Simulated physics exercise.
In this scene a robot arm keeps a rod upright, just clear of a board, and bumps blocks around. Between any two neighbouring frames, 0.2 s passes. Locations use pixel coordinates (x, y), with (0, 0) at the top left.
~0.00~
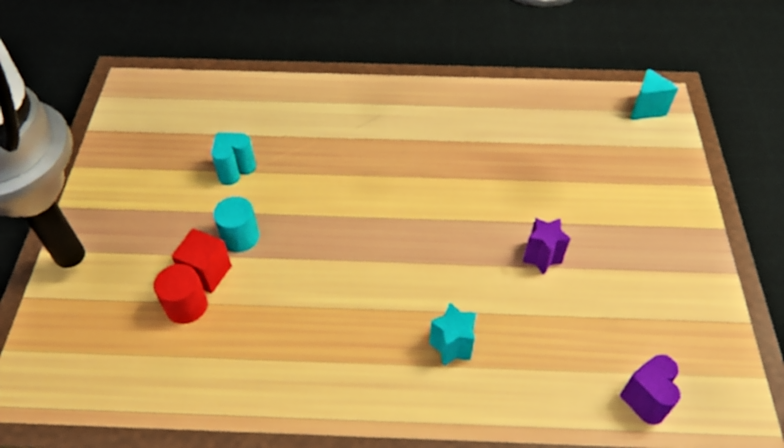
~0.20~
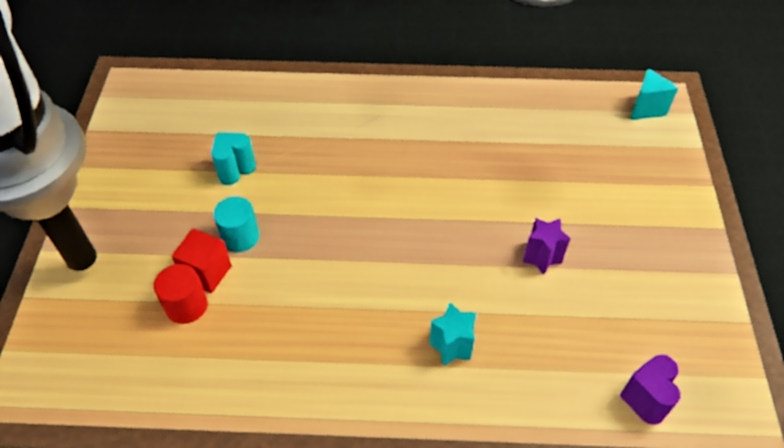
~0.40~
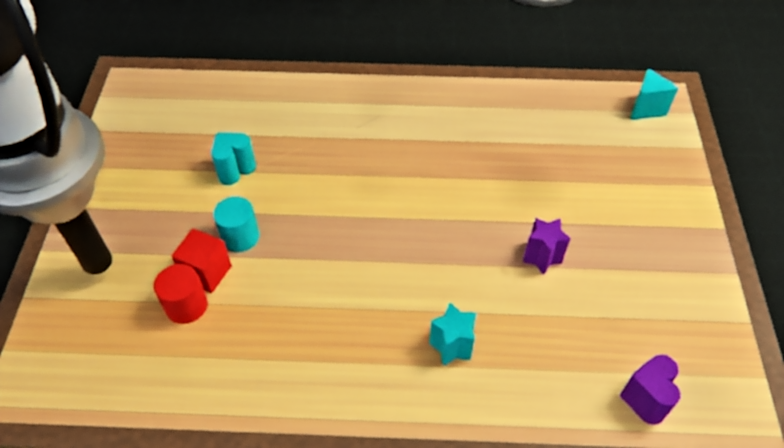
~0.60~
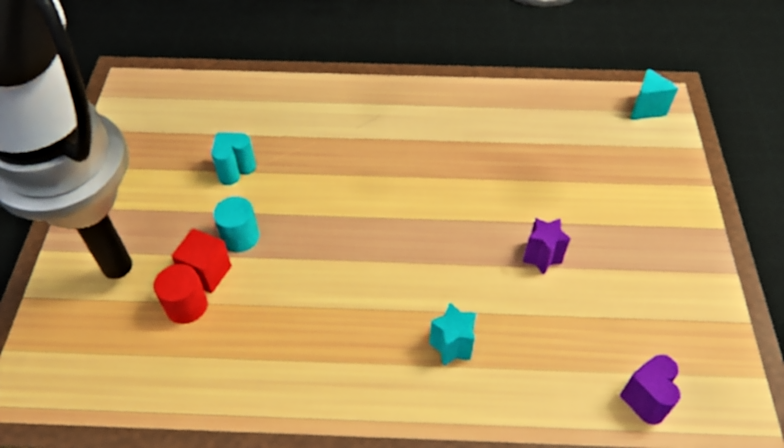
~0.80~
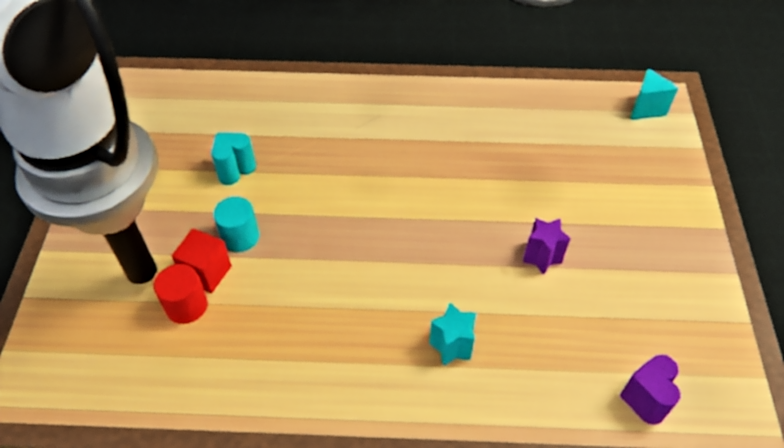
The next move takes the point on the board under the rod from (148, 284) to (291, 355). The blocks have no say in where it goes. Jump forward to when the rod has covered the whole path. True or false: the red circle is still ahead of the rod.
True
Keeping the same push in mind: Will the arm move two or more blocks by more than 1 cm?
In short: No.
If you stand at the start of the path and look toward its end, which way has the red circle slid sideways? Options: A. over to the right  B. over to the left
Option A.
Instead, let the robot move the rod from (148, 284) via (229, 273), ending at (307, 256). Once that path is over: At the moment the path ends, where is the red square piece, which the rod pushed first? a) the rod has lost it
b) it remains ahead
My answer is option b.
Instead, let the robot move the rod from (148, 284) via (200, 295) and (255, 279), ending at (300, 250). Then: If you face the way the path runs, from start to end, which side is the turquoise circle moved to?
The left.
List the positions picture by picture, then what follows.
In the first picture, rod's lower end (70, 256); red circle (176, 282); red square piece (197, 248).
In the second picture, rod (82, 259); blocks still.
In the third picture, rod (98, 263); blocks still.
In the fourth picture, rod (118, 267); blocks still.
In the fifth picture, rod (142, 272); red circle (176, 282); red square piece (197, 248).
What follows on the original path. One third of the way, rod (190, 296); red circle (212, 303).
Two thirds of the way, rod (238, 319); red circle (258, 333).
At the end, rod (288, 344); red circle (295, 368); red square piece still.
